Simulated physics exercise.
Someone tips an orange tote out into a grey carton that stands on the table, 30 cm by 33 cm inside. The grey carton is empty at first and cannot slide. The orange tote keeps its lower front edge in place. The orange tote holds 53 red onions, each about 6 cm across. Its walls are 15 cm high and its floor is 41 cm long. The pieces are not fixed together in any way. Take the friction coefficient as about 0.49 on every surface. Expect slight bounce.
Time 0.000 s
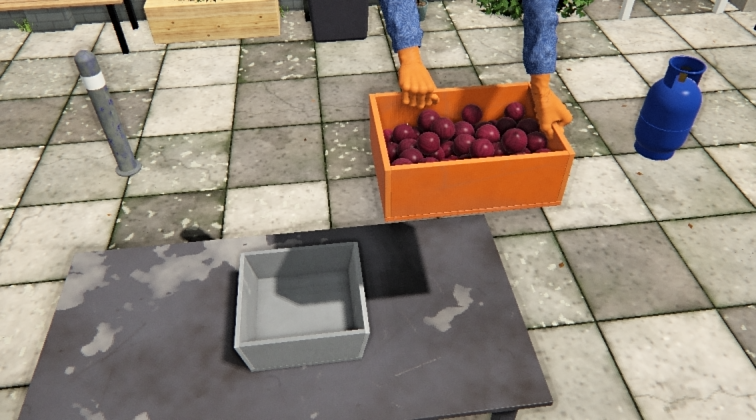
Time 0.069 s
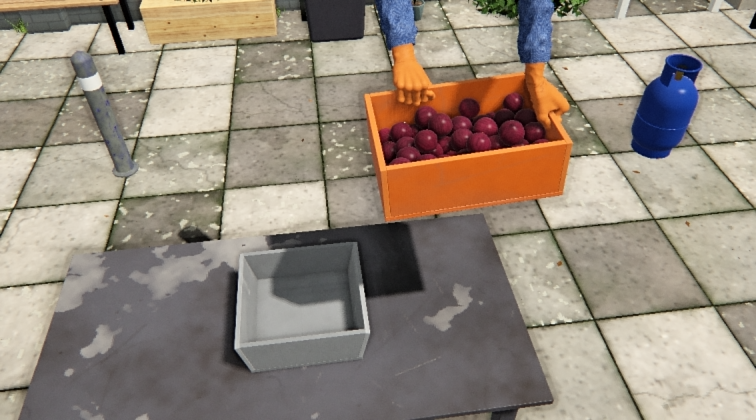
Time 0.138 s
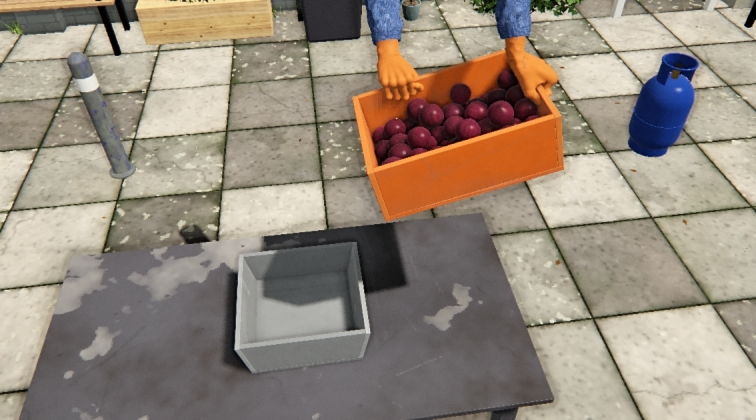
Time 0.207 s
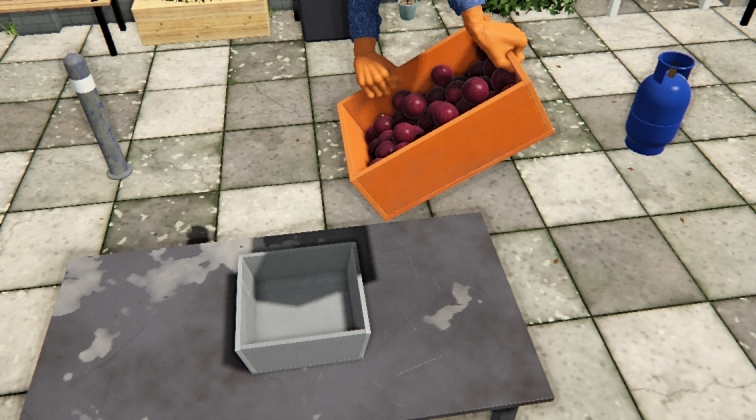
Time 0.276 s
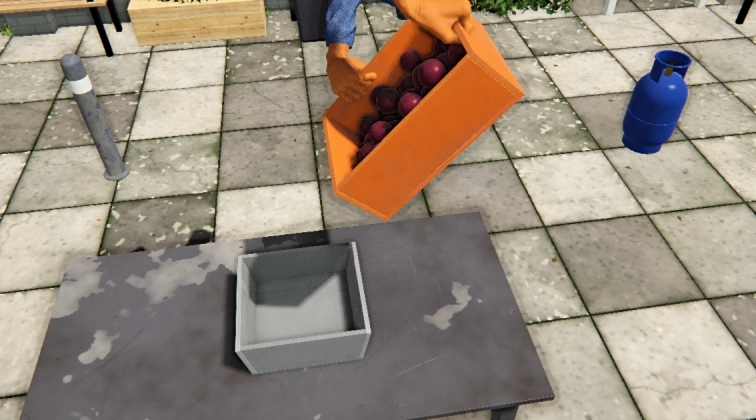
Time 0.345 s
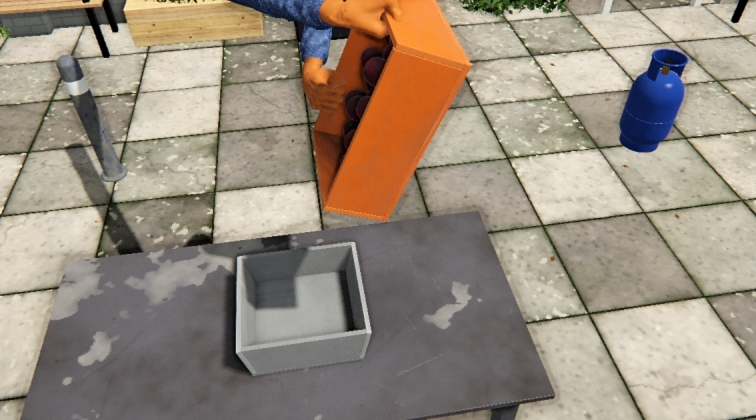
Orange tote of red onions tilting steeply to the left in two gloved hands, behind a grey carton on a table.
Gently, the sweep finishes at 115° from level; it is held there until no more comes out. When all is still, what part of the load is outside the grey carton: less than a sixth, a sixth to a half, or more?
It ends with past half of the load outside the container.
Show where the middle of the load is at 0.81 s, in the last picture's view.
The centre sits near (198, 319).
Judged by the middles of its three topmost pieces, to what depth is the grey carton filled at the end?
Roughly 4 cm.
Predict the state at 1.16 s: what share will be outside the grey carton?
Share at that moment: About 70 %.
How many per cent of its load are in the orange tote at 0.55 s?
Roughly 60 per cent of the load.
After 0.55 s, tilt 111°; 32 still in the orange tote and 21 in the air.
After 0.81 s, tilt 115°; 8 in the grey carton, 29 outside the grey carton and 16 in the air.
After 1.16 s, tilt 115°; 17 in the grey carton and 36 outside the grey carton.
When it is over (at 1.62 s), 17 in the grey carton and 36 outside the grey carton. Asked share, 36 of 53, 68 per cent.
